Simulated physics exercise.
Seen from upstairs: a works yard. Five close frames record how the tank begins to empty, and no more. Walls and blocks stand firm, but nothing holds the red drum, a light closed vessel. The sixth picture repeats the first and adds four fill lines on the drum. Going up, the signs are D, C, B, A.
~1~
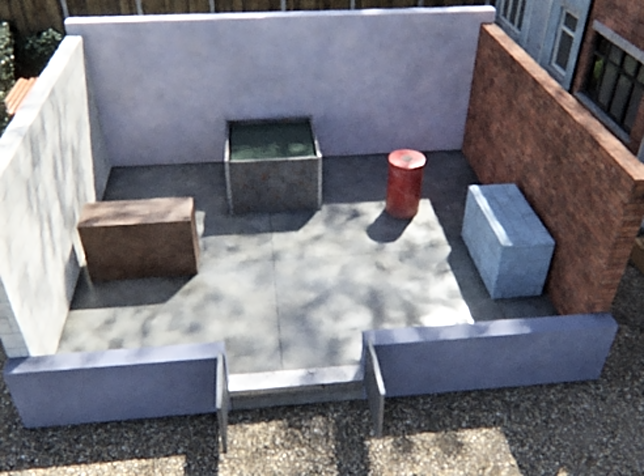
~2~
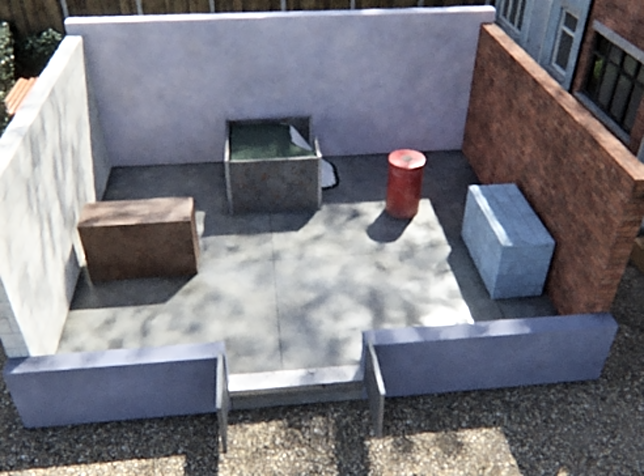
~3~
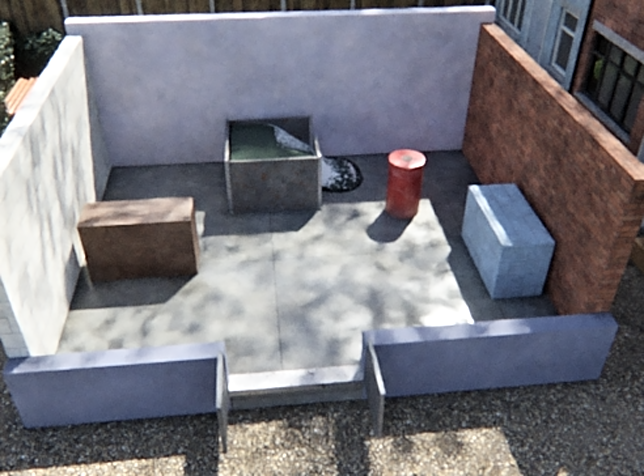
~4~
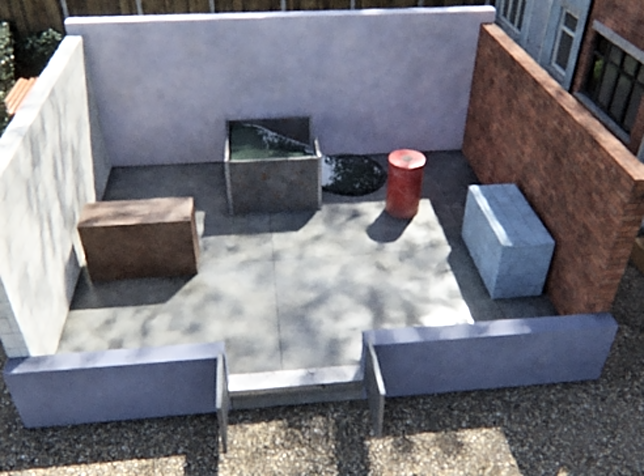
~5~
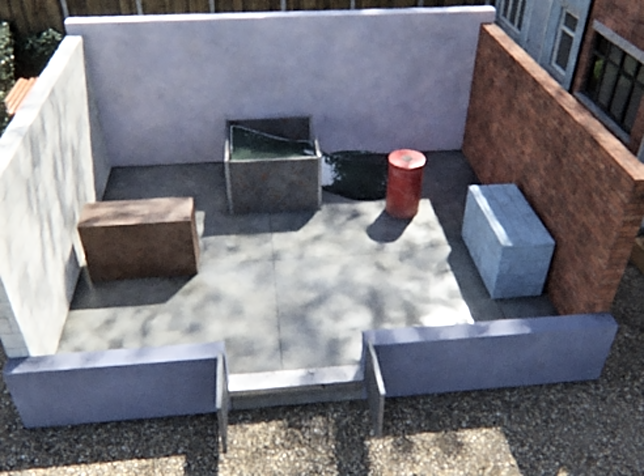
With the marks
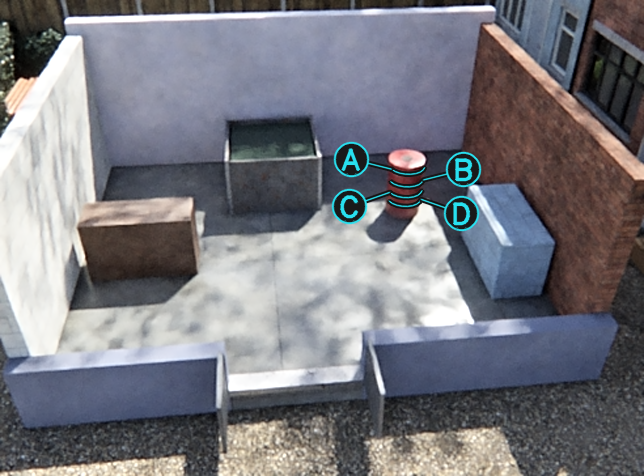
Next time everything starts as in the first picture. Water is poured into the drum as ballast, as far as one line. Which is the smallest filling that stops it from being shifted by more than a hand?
Go for D.
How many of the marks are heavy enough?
All four.
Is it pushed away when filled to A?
No.
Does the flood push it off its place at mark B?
No, not at all.
In cyan, A at (410, 174); B at (409, 186); C at (408, 197); D at (407, 206); from the bottom up D, C, B, A.
With A, it does not move.
With B, it does not move.
With C, it does not move.
With D, it does not move.
